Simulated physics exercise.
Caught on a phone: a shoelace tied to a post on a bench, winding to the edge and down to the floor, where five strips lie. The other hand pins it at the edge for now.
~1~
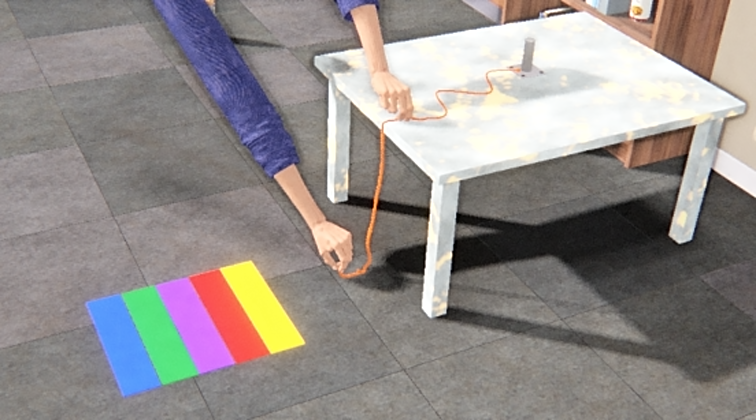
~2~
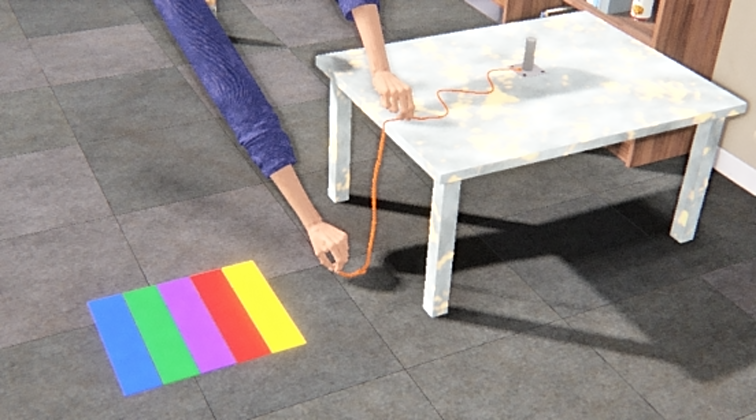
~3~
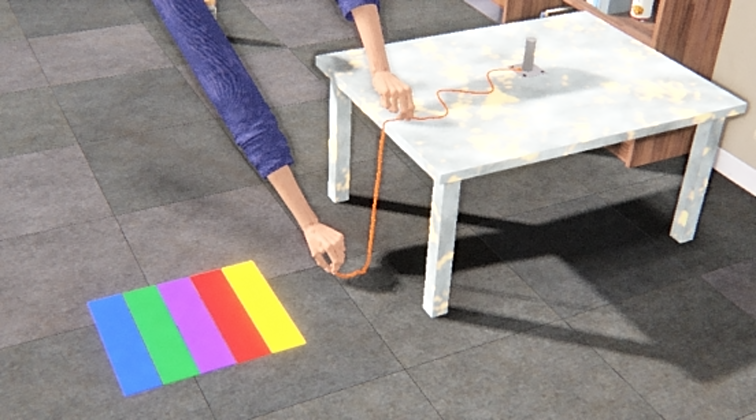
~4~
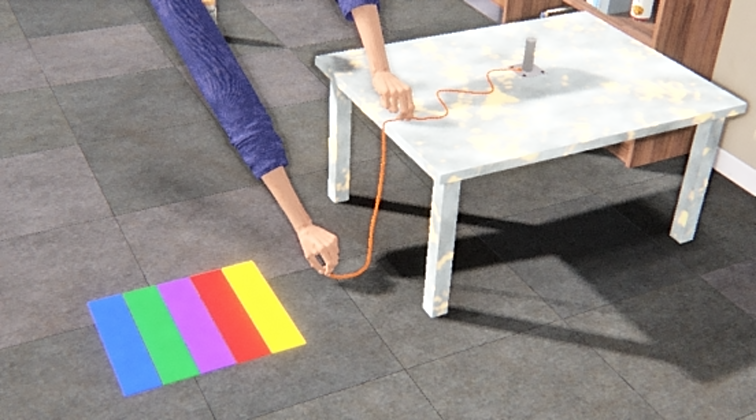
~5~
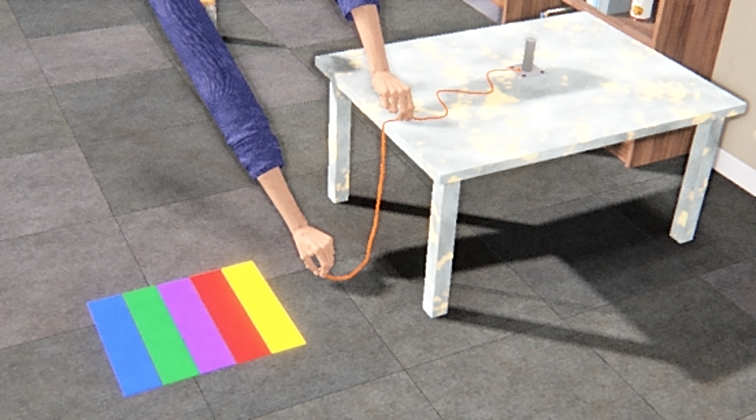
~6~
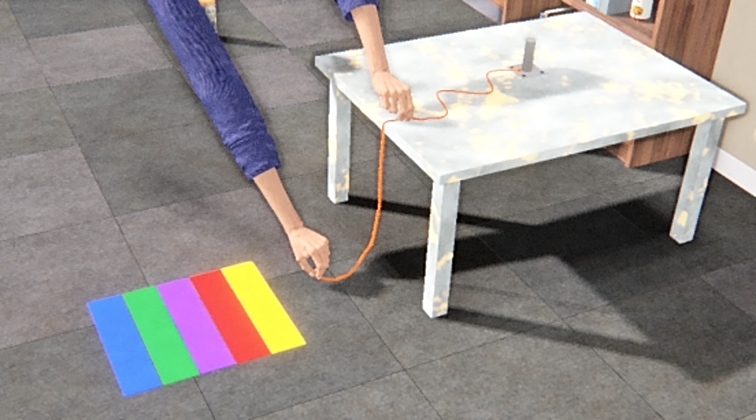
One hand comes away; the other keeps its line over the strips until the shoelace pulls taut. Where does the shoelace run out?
The green one.
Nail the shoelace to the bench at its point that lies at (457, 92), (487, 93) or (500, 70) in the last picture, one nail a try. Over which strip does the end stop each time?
It would be purple; purple; green.
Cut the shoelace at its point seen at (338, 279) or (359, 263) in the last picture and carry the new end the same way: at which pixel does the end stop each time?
The places are (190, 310) and (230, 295).
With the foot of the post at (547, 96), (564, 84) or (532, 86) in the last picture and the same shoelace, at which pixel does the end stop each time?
The places are (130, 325), (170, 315) and (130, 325).
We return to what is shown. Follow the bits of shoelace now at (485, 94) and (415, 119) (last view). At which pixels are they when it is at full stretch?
Near (457, 93) and (353, 145).
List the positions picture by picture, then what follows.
End (339, 268); yellow (278, 332); red (244, 342); purple (209, 352); green (173, 362); blue (135, 373), in the first picture.
End (335, 269); shoelace through (490, 72) (468, 92) (447, 110) (386, 124) (374, 193) (369, 252), in the second picture.
End (331, 270), in the third picture.
End (325, 272); shoelace through (490, 72) (467, 92) (447, 110) (386, 124) (380, 192) (370, 252), in the fourth picture.
End (320, 273), in the fifth picture.
End (316, 275); shoelace through (490, 72) (467, 93) (447, 110) (385, 125) (380, 192) (366, 252), in the sixth picture.
Soon after, end near (222, 299); over red.
Then, end near (179, 311); over purple.
At full stretch, end near (153, 318); over green. It halts on the green strip.
